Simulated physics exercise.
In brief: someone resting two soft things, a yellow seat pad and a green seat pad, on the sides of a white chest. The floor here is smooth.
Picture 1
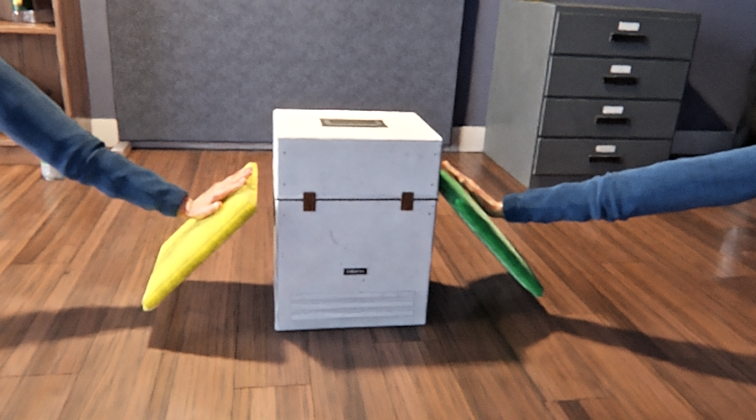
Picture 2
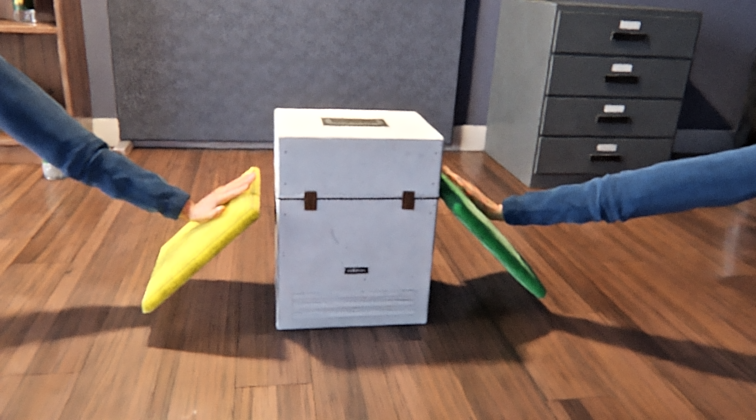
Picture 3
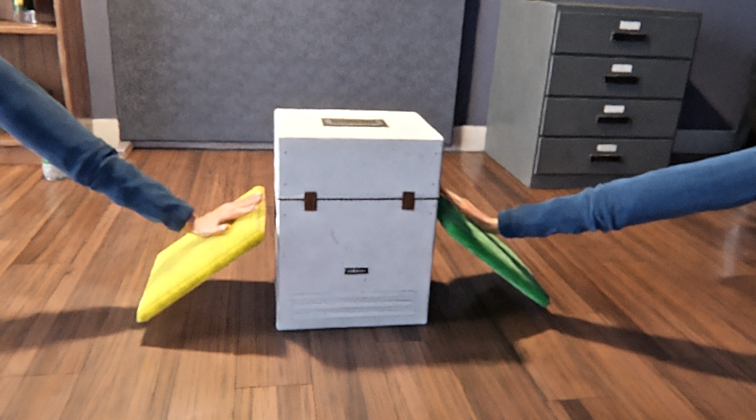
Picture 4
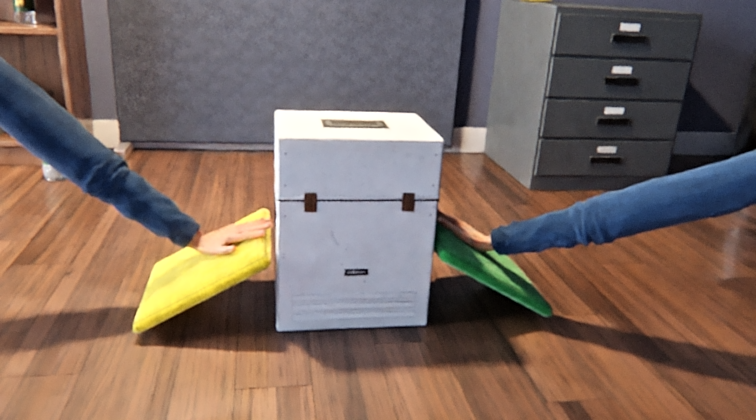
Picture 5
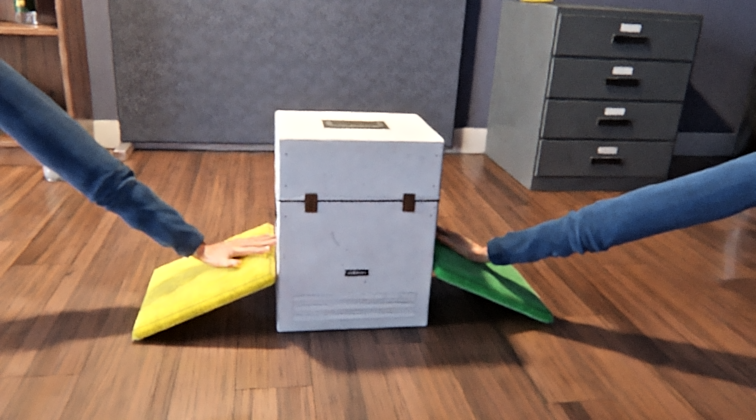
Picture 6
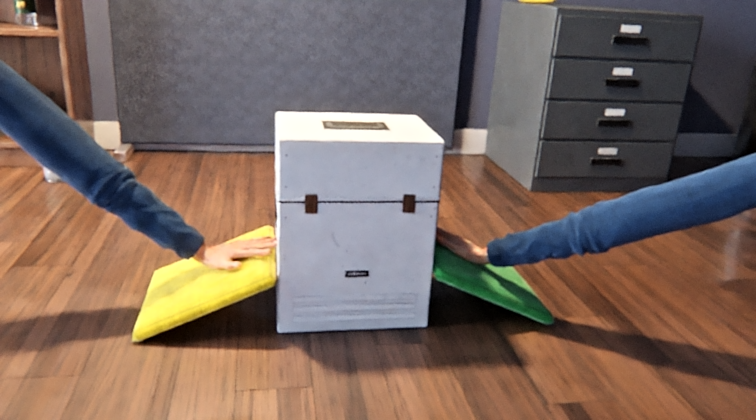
Two hands lowering a yellow seat pad and a green seat pad to low slants against opposite sides of a white chest.
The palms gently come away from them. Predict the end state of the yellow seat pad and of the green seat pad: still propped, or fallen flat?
I expect that the yellow seat pad has fallen flat, the green seat pad has fallen flat.
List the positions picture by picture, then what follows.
Yellow seat pad foot (148, 307), head (252, 208); green seat pad foot (539, 294), head (461, 204), in the first frame.
Yellow seat pad foot (147, 308); green seat pad foot (542, 295), in the second frame.
Yellow seat pad foot (142, 318); green seat pad foot (546, 303), in the third frame.
Yellow seat pad foot (137, 329); green seat pad foot (549, 313), in the fourth frame.
Yellow seat pad foot (137, 336); green seat pad foot (550, 319), in the fifth frame.
Yellow seat pad foot (137, 337), head (272, 282), at a low slant; green seat pad foot (550, 320), head (439, 275), at a low slant, in the sixth frame.
Then, 0.28 s after the last picture, yellow seat pad flat on the floor near (204, 298); green seat pad flat on the floor near (479, 289).
At rest, yellow seat pad flat on the floor near (204, 299); green seat pad flat on the floor near (479, 291). The yellow seat pad slumps to the floor and the green seat pad slides down flat.
